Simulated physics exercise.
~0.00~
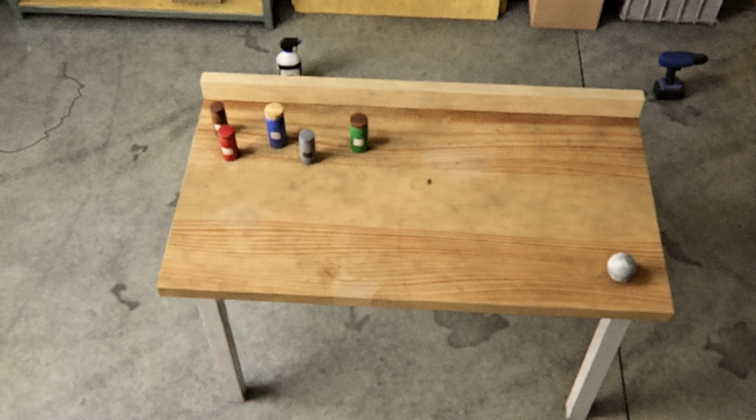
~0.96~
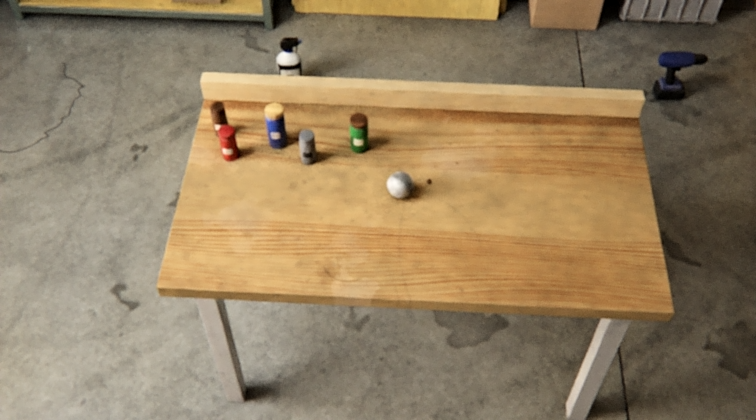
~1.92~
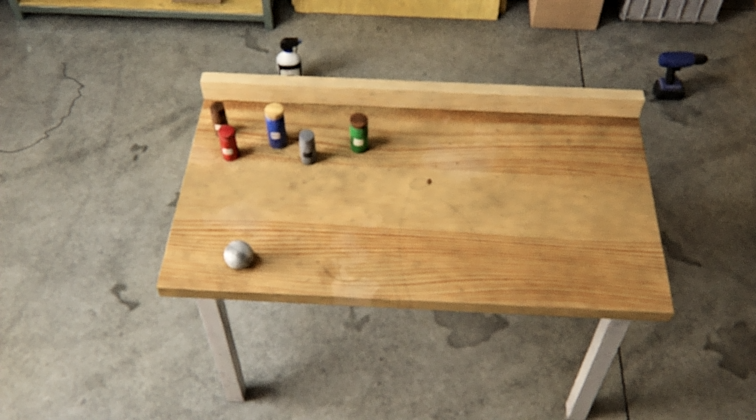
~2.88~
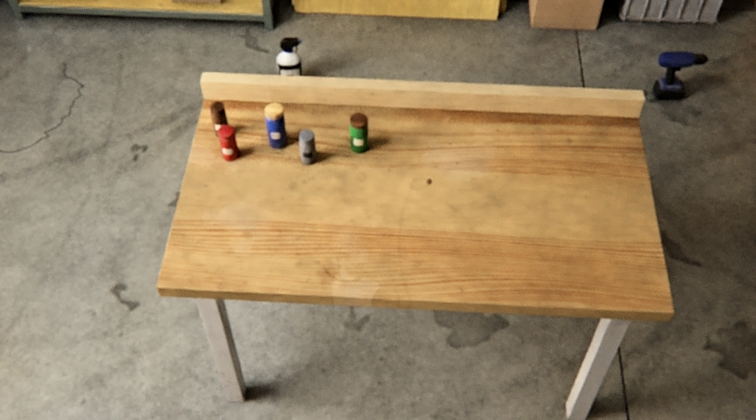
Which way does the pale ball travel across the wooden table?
It moves to the left, going from the right side of the table across to the left side.
